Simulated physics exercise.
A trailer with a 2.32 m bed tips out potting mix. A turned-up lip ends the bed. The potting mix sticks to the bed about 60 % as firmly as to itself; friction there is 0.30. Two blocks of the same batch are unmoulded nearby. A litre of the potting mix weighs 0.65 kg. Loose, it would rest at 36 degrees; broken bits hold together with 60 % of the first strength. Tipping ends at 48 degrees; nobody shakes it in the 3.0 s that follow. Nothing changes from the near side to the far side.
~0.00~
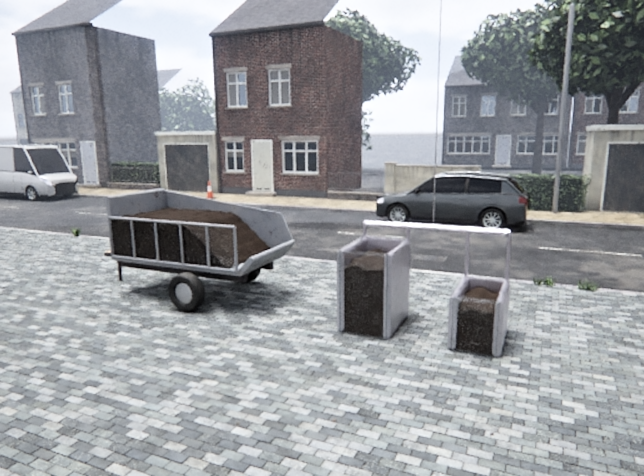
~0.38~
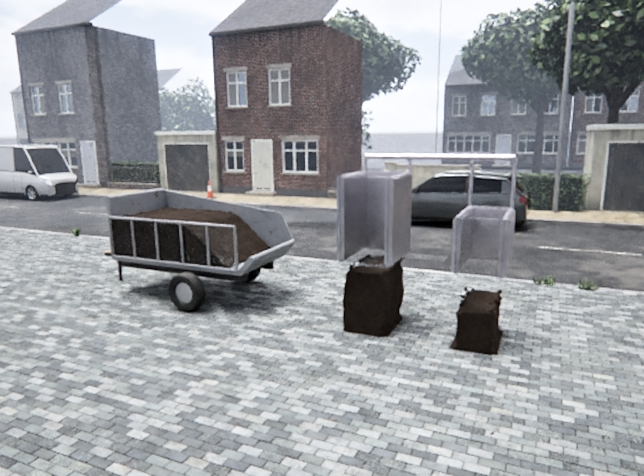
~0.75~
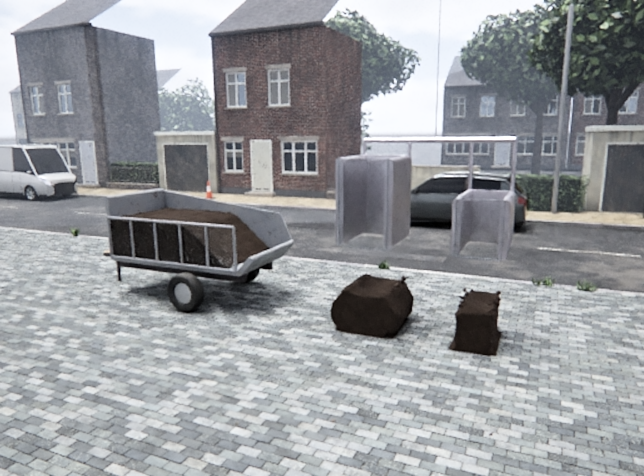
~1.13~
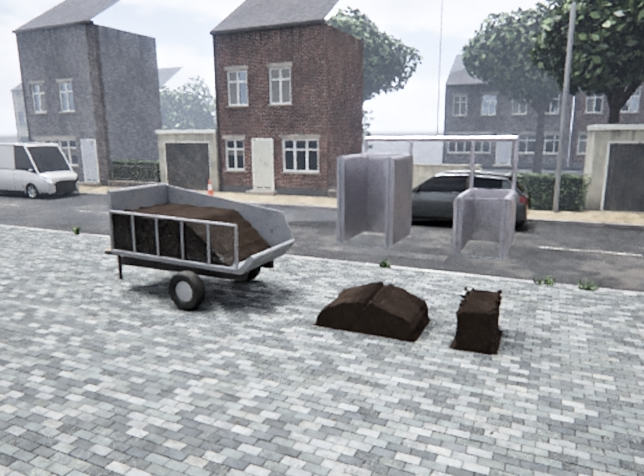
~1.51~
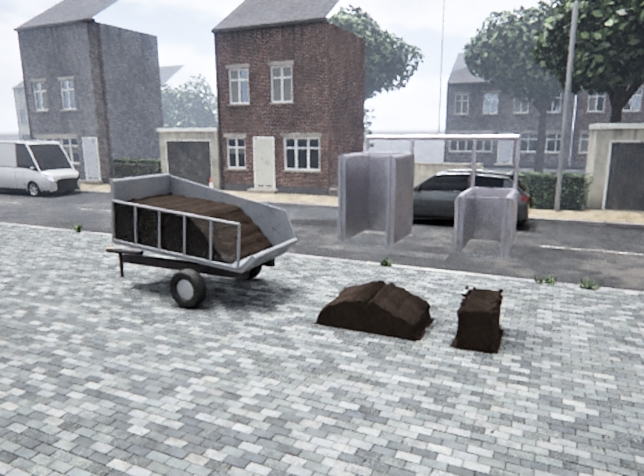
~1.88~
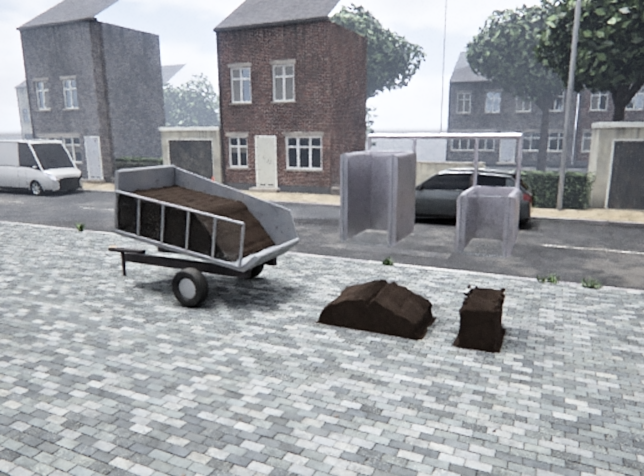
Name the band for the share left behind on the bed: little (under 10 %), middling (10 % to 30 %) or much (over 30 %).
Expect middling, that is 10 % to 30 %.
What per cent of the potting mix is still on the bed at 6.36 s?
About 50 %.
After 3.21 s, the tilt is 20 degrees and 100 % is on the bed.
After 4.79 s, the tilt is 35 degrees and 96 % is on the bed.
After 6.36 s, the tilt is 48 degrees and 52 % is on the bed.
After 7.93 s, the tilt is 48 degrees and 20 % is on the bed.
After 9.43 s, the tilt is 48 degrees and 19 % is on the bed.
